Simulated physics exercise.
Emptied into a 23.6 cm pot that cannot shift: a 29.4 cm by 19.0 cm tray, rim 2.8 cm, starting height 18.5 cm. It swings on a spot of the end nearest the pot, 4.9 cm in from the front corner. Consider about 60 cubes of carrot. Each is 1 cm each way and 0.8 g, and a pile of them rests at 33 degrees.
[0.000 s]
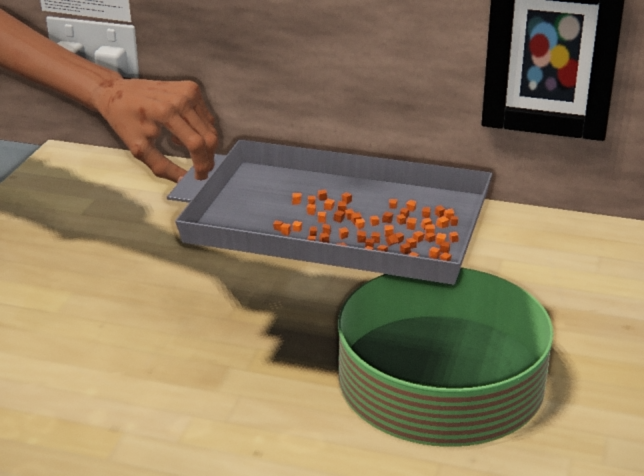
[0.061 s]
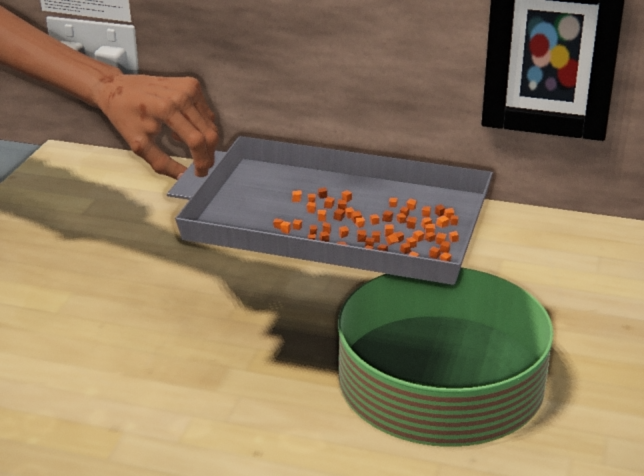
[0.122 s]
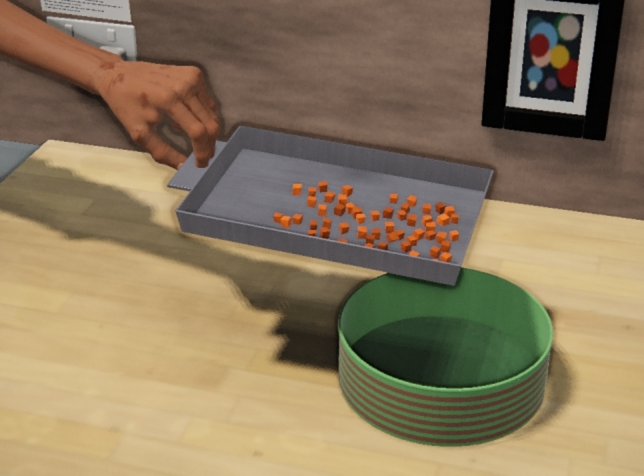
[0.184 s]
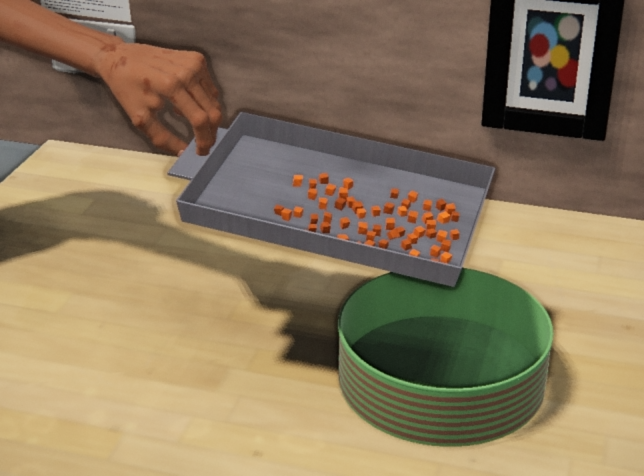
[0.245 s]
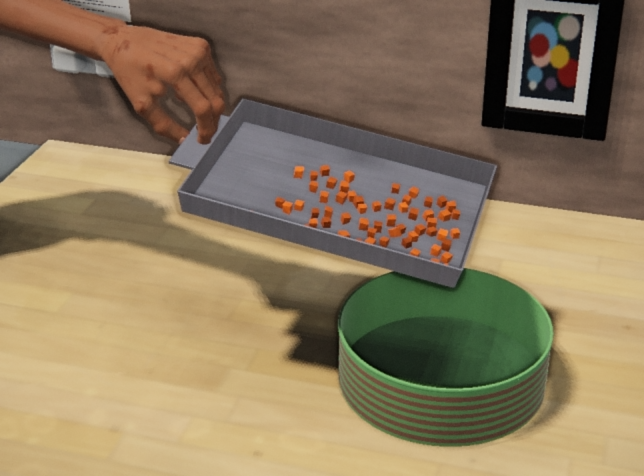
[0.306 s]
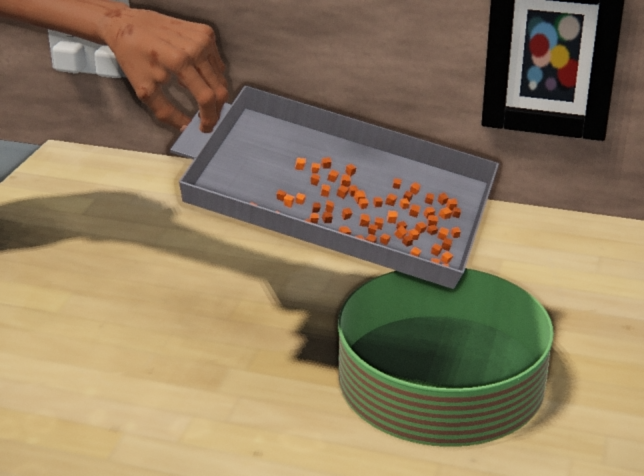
In the video, a hand at the left holds a gray tray of small orange cubes above a wooden surface beside a green striped pot, then raises the tray's left end, tilting it gradually toward the right while the cubes barely move.
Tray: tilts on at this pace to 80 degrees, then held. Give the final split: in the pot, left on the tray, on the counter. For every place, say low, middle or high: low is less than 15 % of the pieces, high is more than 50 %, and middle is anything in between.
Here is the split: Pot: Low; left on the tray: High; counter: Low.
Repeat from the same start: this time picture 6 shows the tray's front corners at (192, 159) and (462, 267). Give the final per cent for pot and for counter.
Final per cent - pot 10, counter 5.
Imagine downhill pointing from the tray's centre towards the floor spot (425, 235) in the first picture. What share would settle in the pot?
Roughly 5 % of the pieces.
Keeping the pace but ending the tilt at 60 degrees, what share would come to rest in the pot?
The pot would get around 0 per cent.
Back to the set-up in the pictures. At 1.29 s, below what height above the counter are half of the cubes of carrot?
Roughly 20 centimetres, more or less.
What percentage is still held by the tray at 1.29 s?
Of the load, some 90 percent.
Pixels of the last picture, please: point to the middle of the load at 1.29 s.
Load centre, approx.: (449, 259) px.
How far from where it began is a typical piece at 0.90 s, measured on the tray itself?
Displacement on the tray: Roughly 5 cm.
After 0.90 s, tilt 45 degrees; the tray holds 100 %, the pot 0 %.
Then, at 1.29 s, tilt 66 degrees; the tray holds 90 %, the pot 0 %.
After 1.77 s, tilt 80 degrees; the tray holds 90 %, the pot 5 %.
In the end, at 2.5 s, pot 5 %, tray 90 %, counter 5 %.
